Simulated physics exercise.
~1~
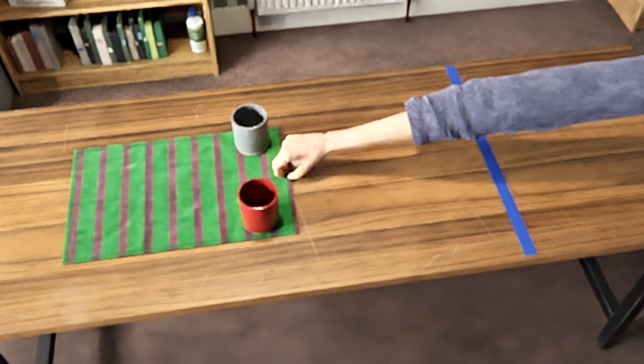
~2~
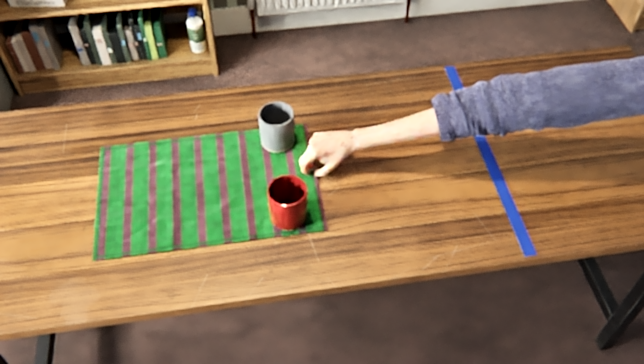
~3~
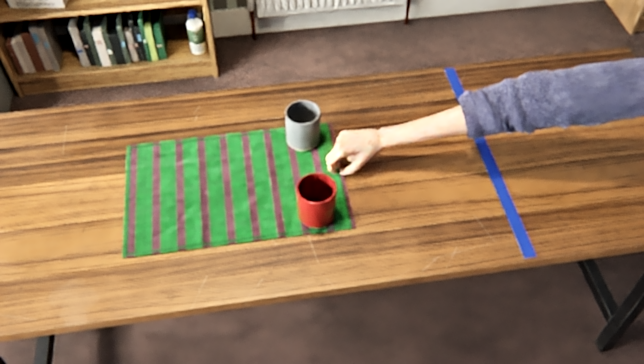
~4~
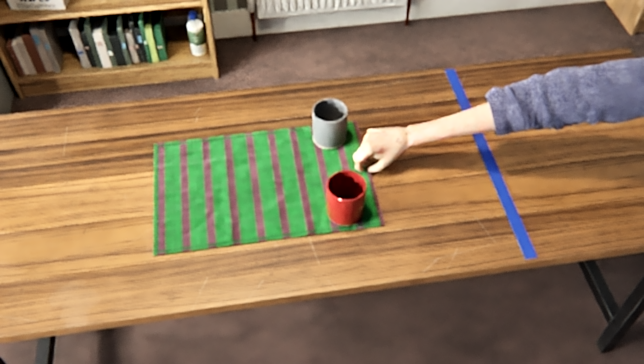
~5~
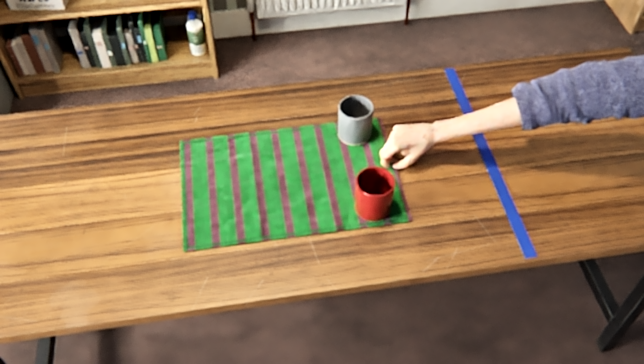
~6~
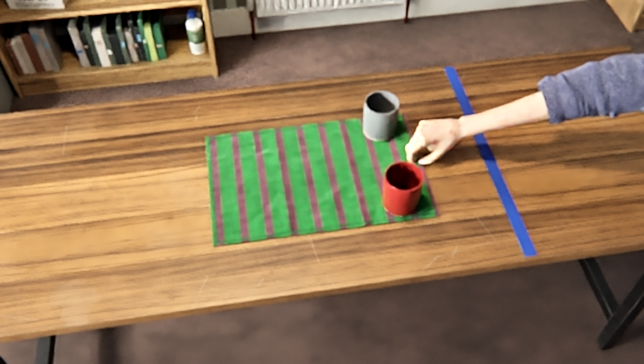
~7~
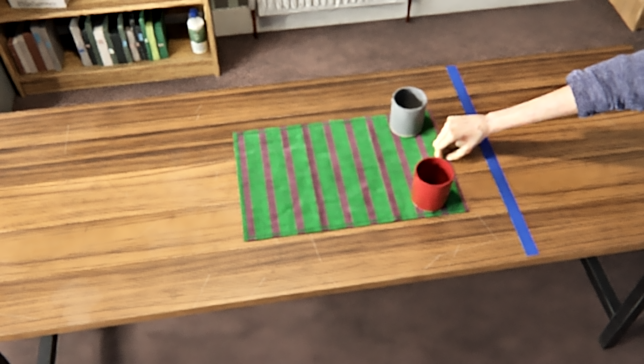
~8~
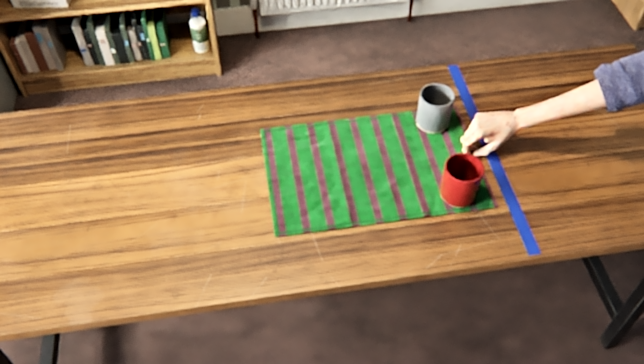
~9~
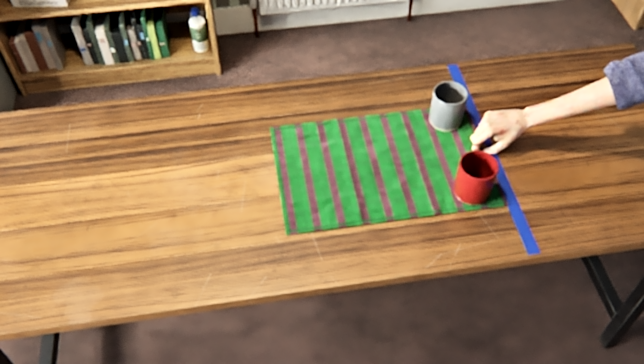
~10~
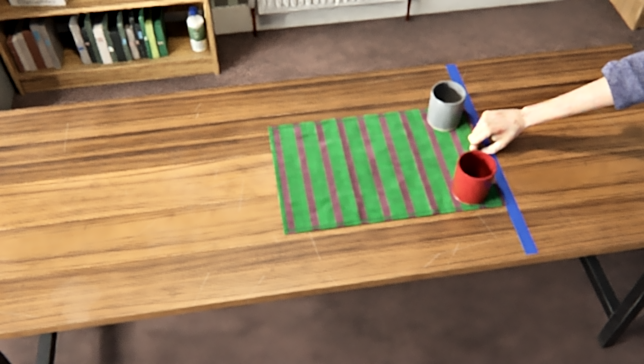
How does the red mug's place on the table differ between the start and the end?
At the start the red mug is left of the middle of the table, well away from the blue tape. By the end it is much farther to the right, right beside the tape.
The video shows a hand pulling a green striped cloth, with a grey mug and a red mug on it, rightward across a wooden table to a line of blue tape, where it stops with both mugs still on the cloth.
